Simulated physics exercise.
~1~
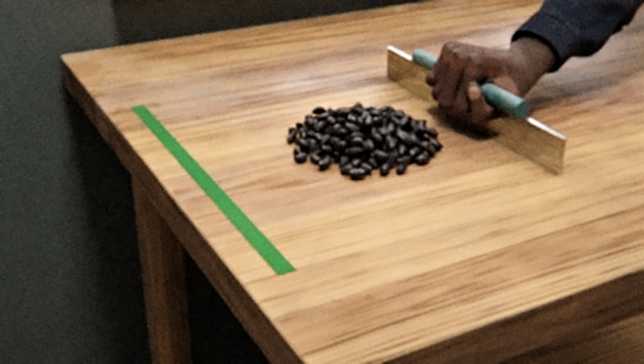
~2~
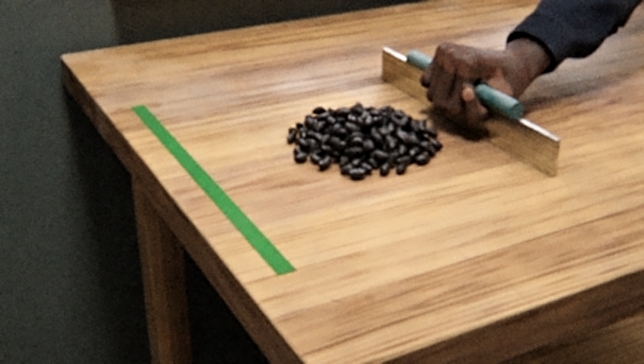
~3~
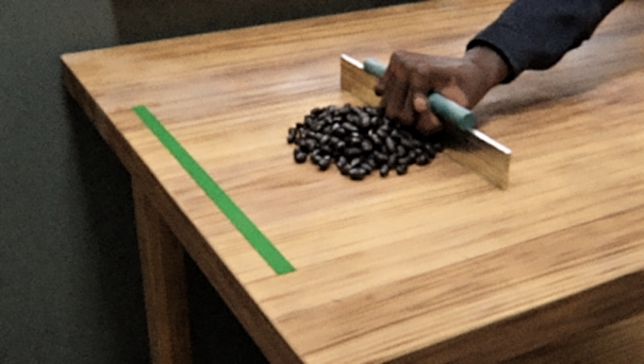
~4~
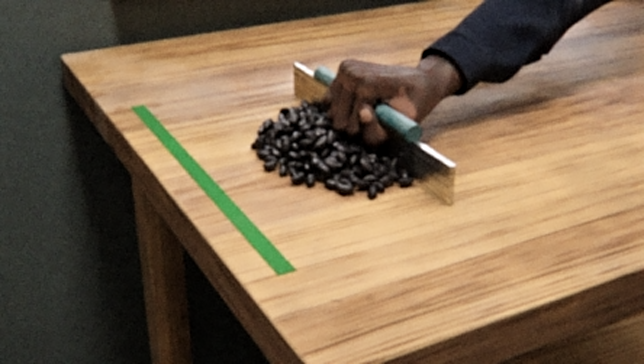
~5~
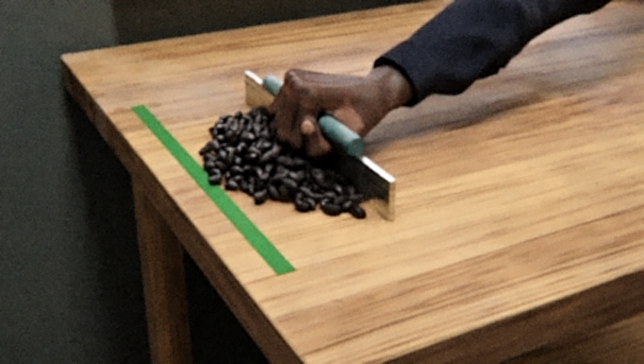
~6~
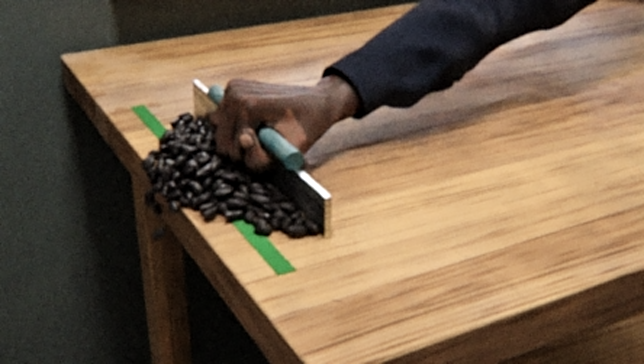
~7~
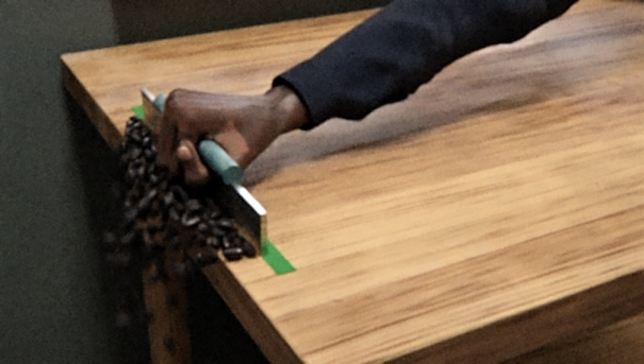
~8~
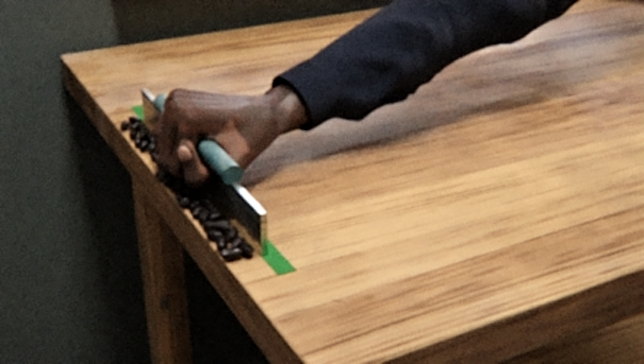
A hand holding a scraper swept a pile of small dark, bean-like things leftward across a wooden table and stopped at the green tape, sending most of them over the edge while a few stayed along the rim.
